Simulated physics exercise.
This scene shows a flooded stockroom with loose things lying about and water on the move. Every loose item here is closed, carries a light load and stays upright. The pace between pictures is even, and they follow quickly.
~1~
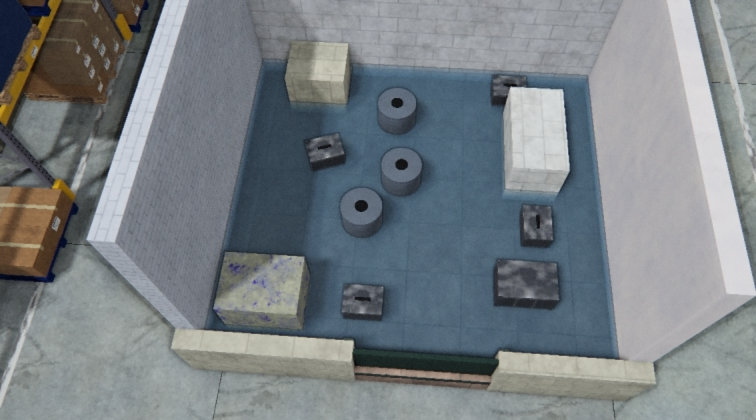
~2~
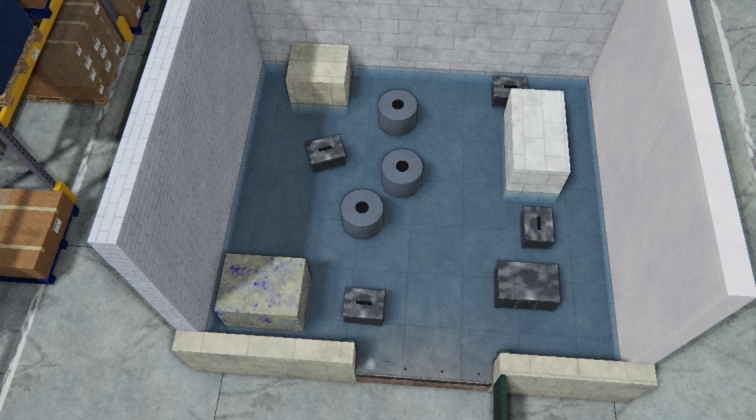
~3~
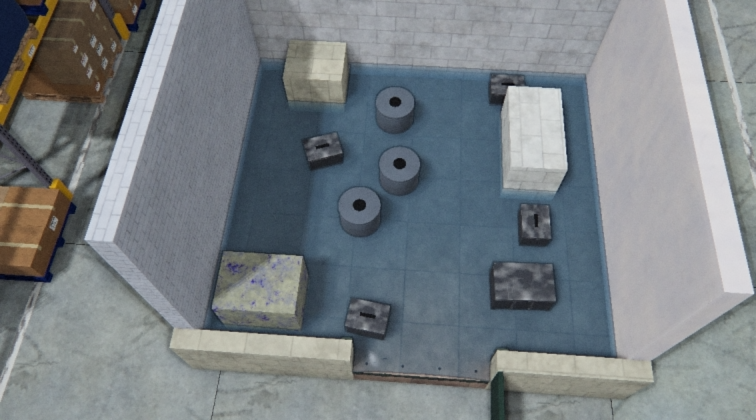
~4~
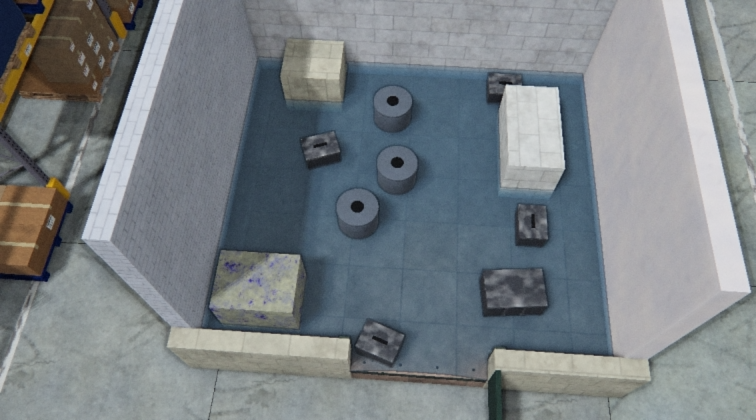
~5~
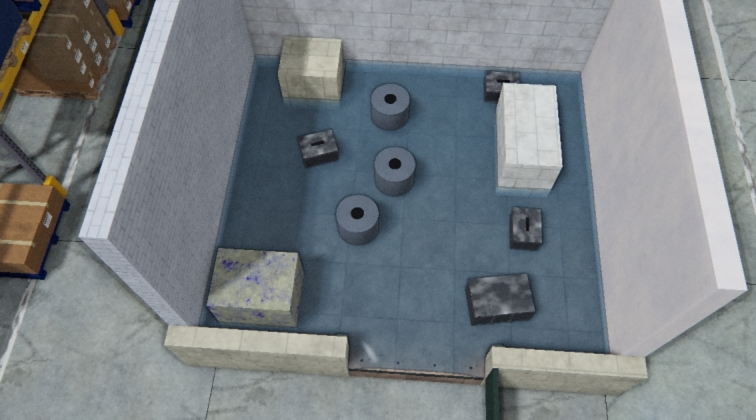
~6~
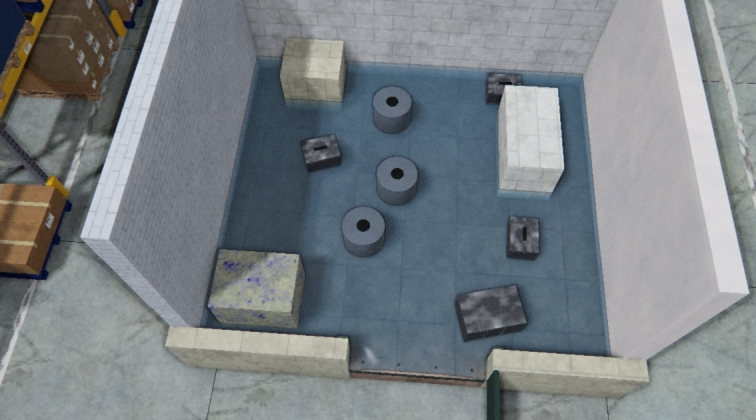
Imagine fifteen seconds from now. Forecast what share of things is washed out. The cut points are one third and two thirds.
Fraction: Two thirds or beyond.
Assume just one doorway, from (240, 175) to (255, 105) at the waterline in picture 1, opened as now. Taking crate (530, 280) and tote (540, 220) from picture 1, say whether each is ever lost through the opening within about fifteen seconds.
So, the first one never leaves, and the second one never leaves as well.
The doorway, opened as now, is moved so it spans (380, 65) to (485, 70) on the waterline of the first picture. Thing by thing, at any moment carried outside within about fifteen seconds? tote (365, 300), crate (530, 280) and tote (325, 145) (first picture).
Taking them in turn, the first is held back, the second is held back and the third is flushed away.
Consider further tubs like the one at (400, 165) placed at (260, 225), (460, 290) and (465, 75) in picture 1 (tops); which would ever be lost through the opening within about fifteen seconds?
Per object, in the order given: Exits at some point / exits at some point / never exits.
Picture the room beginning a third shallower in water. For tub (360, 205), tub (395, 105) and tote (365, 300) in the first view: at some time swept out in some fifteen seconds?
In sequence they are removed, not removed and removed.
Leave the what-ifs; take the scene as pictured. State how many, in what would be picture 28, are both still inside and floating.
The tally stands at 3.
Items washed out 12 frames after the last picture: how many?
By my count it is 3.
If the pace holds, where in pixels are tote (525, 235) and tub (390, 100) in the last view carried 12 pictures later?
Look around pixels (469, 356) and (400, 138).
A moment on, 1 of 8 are out; 6 afloat.
Next, 3 of 8 are out; 5 afloat.
Later, 5 of 8 are out; 3 afloat.
In the end, 6 of 8 are out; 2 afloat.
